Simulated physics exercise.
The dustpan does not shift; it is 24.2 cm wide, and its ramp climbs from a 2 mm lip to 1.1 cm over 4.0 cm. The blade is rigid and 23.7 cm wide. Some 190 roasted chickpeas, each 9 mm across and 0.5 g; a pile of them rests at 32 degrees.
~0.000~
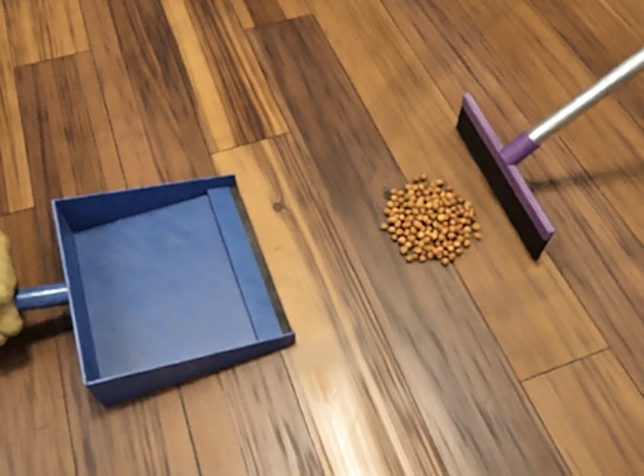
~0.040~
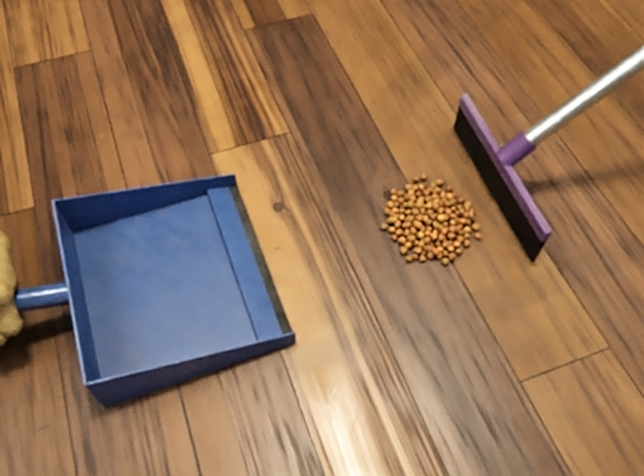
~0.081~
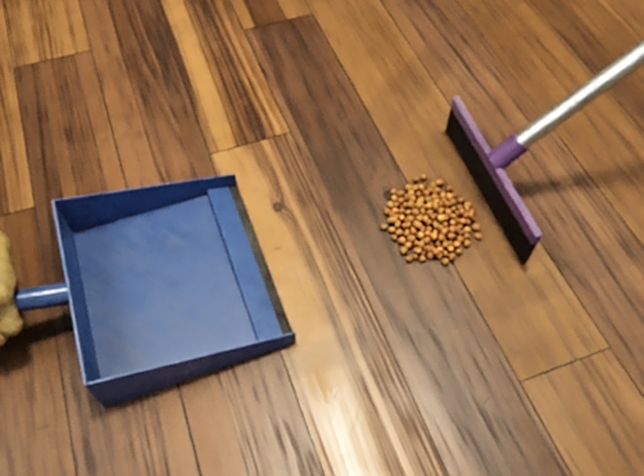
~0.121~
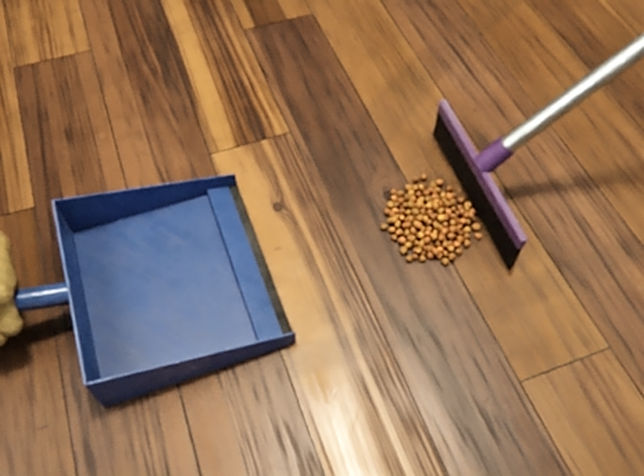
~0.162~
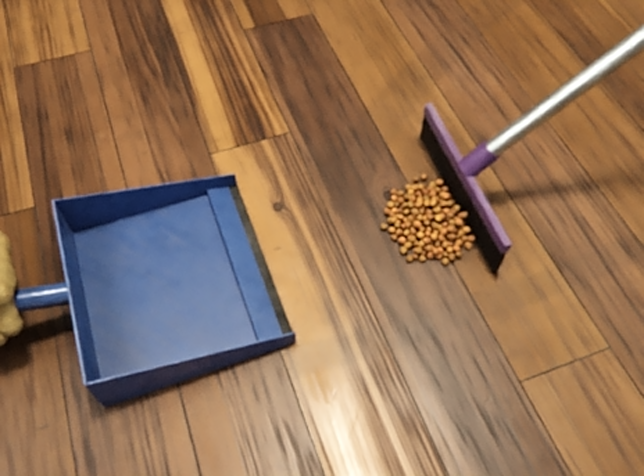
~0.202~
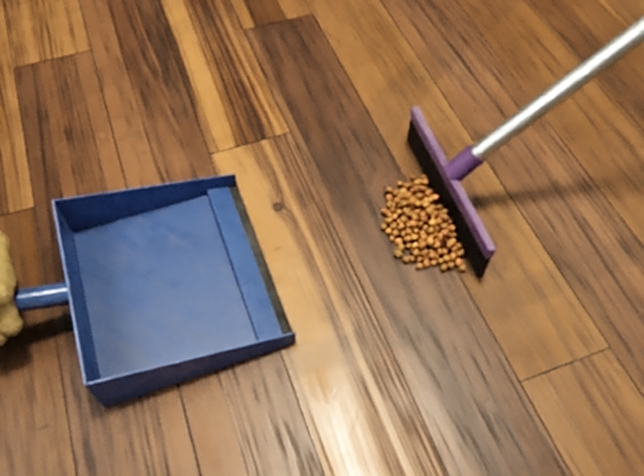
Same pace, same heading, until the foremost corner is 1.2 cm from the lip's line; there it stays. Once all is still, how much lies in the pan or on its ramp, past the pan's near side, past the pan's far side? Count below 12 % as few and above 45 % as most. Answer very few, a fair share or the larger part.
In the pan or on its ramp: The larger part; past the pan's near side: Very few; past the pan's far side: Very few.
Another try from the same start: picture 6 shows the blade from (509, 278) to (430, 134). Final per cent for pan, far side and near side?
Pan 20, far 0, near 30.
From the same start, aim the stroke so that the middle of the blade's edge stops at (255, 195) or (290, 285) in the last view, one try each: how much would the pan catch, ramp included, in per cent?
About 40 and 50 per cent.
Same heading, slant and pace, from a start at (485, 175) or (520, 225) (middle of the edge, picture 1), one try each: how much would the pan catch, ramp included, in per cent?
Some 50 and 50 per cent.
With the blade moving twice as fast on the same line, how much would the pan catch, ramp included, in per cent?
In that case some 65 per cent.
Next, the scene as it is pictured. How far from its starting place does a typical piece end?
Some 24 cm.
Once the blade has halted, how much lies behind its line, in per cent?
Some 5 per cent.
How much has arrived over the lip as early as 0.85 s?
Near 55 per cent so far.
After 0.43 s, middle of the blade 13 cm from the lip; 0 % over the lip, far side 0 %, near side 0 %.
After 0.58 s, middle of the blade 6 cm from the lip; 0 % over the lip, far side 0 %, near side 5 %.
After 0.85 s, middle of the blade 2 cm from the lip; 55 % over the lip, far side 0 %, near side 5 %.
In the end, at 1.2 s, pan 55 %, near side 5 %, far side 0 %, in front of the lip or behind the blade 40 %.
